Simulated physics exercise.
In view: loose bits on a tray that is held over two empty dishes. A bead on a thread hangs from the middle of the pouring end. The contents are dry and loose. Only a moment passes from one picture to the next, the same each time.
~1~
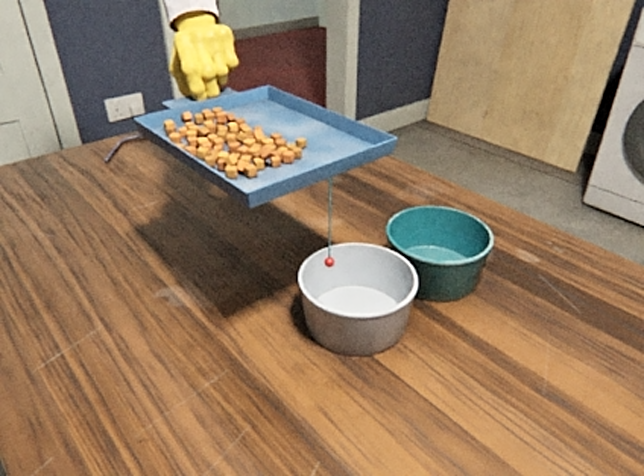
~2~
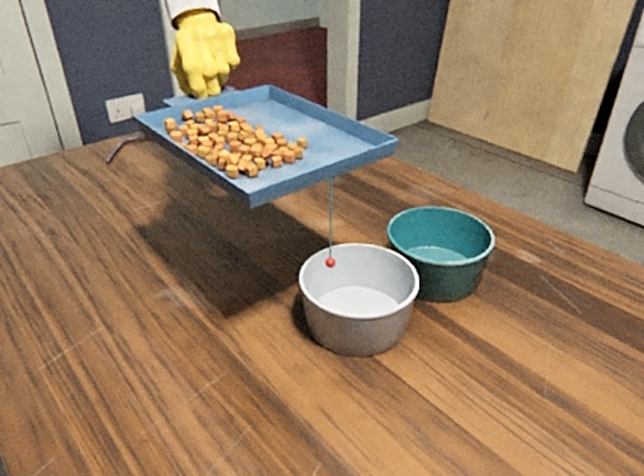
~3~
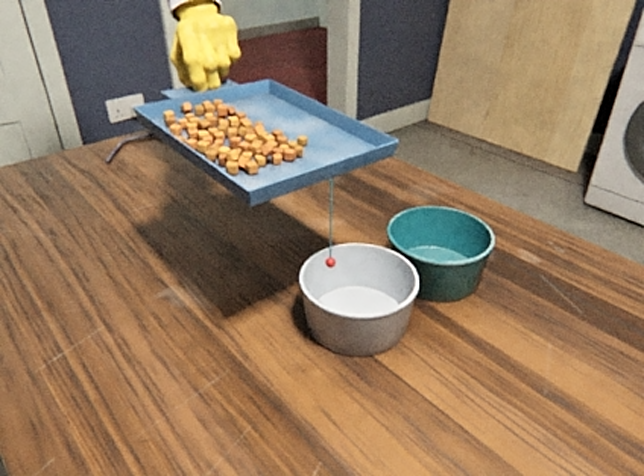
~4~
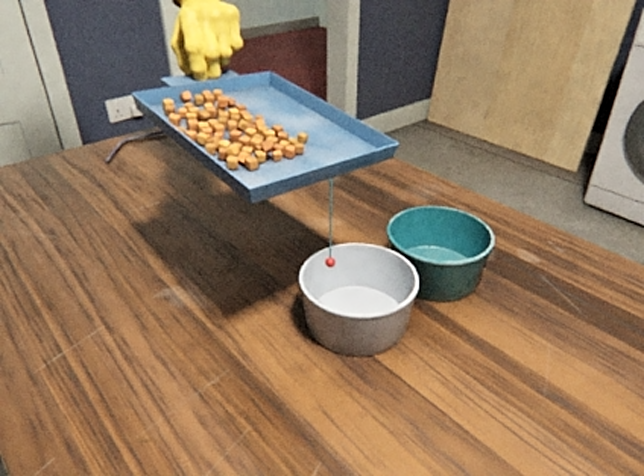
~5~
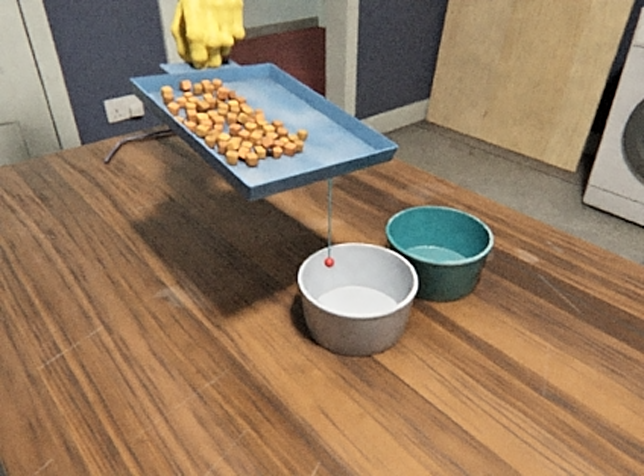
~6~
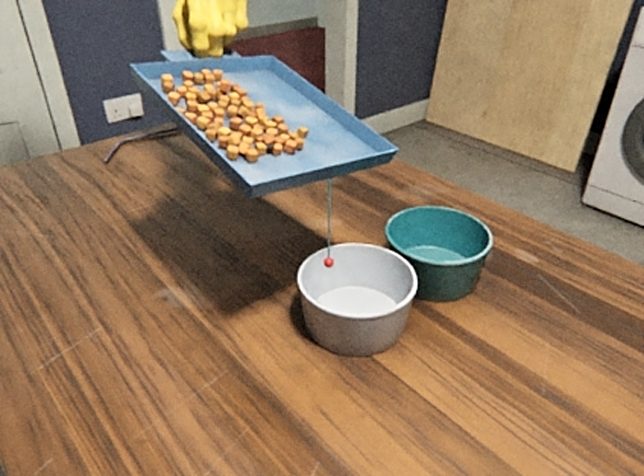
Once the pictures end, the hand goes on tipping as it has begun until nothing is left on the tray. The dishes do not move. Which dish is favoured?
It favours the left-hand dish.
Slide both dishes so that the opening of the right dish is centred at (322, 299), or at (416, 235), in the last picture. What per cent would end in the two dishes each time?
Near 10 % and 70 %.
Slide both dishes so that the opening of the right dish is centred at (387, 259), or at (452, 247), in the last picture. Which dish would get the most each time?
One: The right dish. Two: The left dish.
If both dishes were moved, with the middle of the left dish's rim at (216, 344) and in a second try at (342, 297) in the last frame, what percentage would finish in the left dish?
About 0 and 20 per cent.
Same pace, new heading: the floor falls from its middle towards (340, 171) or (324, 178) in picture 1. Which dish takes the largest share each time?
In turn: The dish on the left; the left dish.
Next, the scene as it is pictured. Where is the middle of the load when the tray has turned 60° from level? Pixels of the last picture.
Around (342, 143).
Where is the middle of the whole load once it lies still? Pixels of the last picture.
Roughly at (378, 304).
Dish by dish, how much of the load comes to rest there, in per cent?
About: Left dish 70, right dish 20 per cent.
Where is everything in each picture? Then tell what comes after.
The first picture shows corners of the pouring end (248, 190) and (393, 138), level; middle of the load (232, 139), brown sugar cubes; left dish (398, 323); right dish (478, 272); bead on its thread (329, 262).
The second picture shows corners of the pouring end (249, 190) and (394, 139), level; middle of the load (233, 138).
The third picture shows corners of the pouring end (250, 189) and (395, 140), tipped barely, lowest at the right corner; middle of the load (233, 133).
The fourth picture shows corners of the pouring end (251, 186) and (395, 143), tipped a little, lowest at the right corner; middle of the load (232, 126).
The fifth picture shows corners of the pouring end (251, 184) and (395, 145), tipped a little, lowest at the right corner; middle of the load (232, 119).
The sixth picture shows corners of the pouring end (252, 182) and (394, 148), tipped clearly, lowest at the right corner; middle of the load (233, 112); left dish (398, 324); right dish (477, 272).
Just after the last frame, tray tipped steeply; almost all on the tray; just a few in the air.
A moment on, tray tipped right over; almost all on the tray; about a tenth in the right dish; just a few outside both.
Further on, tray tipped past a quarter turn; roughly two thirds in the left dish; roughly a quarter in the right dish; about a tenth outside both; just a few in the air.
When it is over, tray tipped past a quarter turn; roughly two thirds in the left dish; roughly a quarter in the right dish; about a tenth outside both; just a few in the air.
